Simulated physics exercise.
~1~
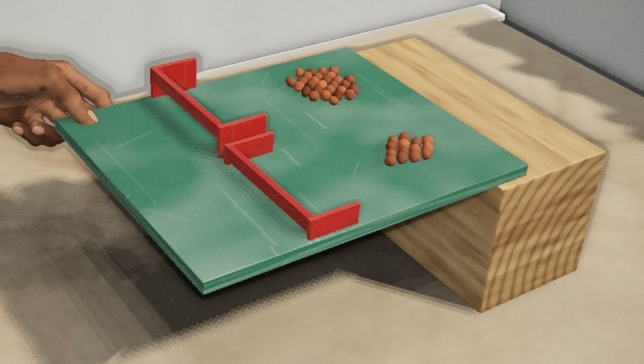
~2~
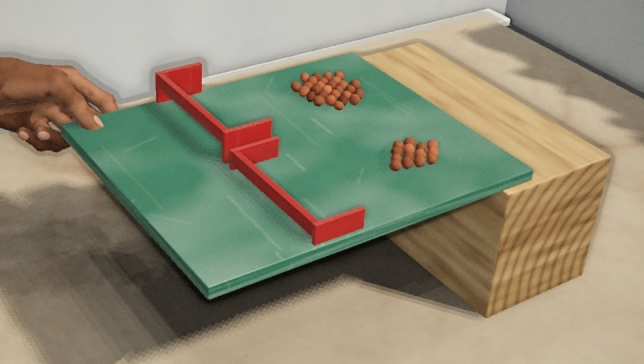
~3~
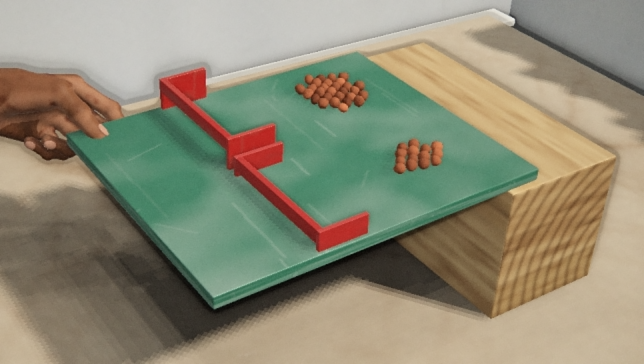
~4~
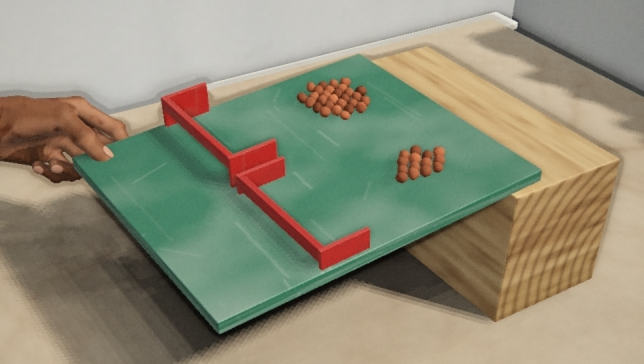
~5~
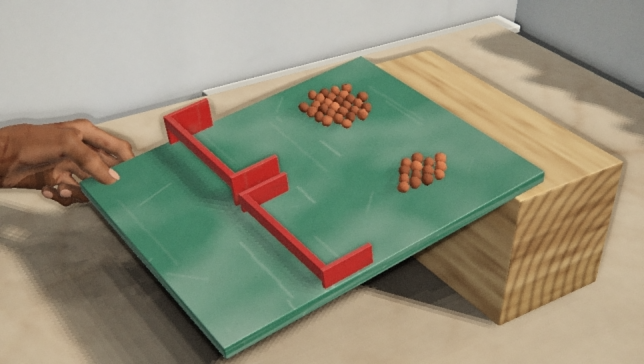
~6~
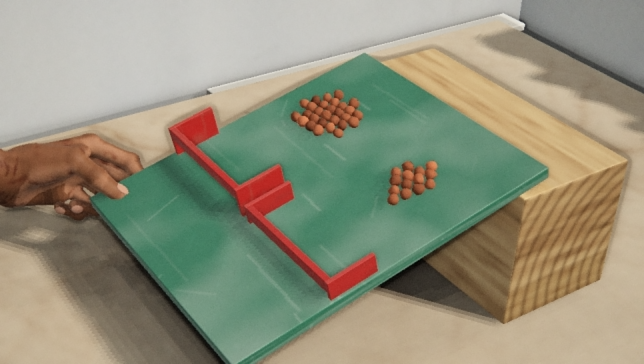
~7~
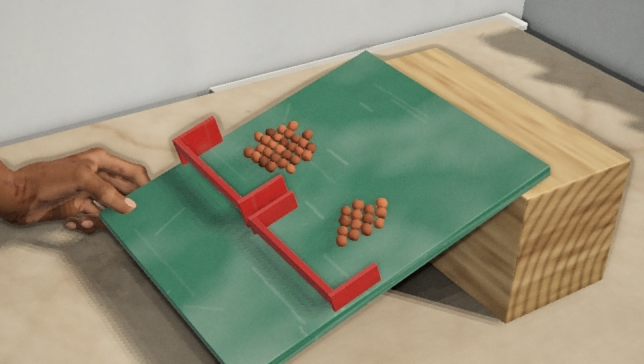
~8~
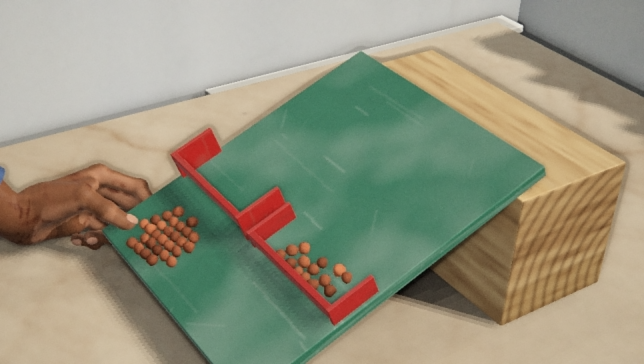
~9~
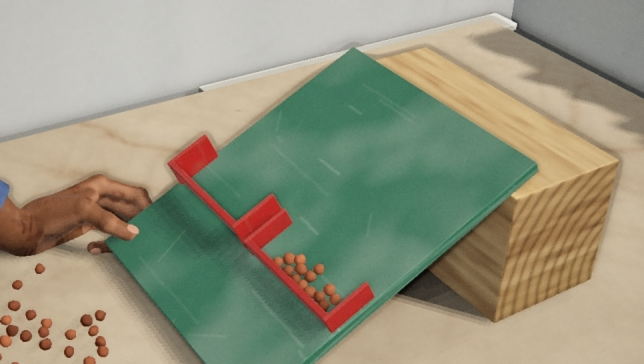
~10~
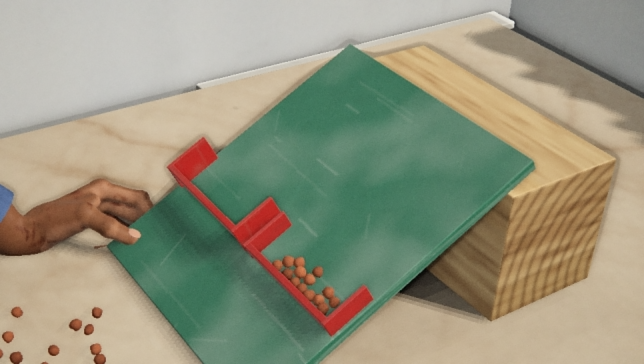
Small brown balls sliding down a green board lowered by hand, far group spilling off, near group stopping at a red barrier.
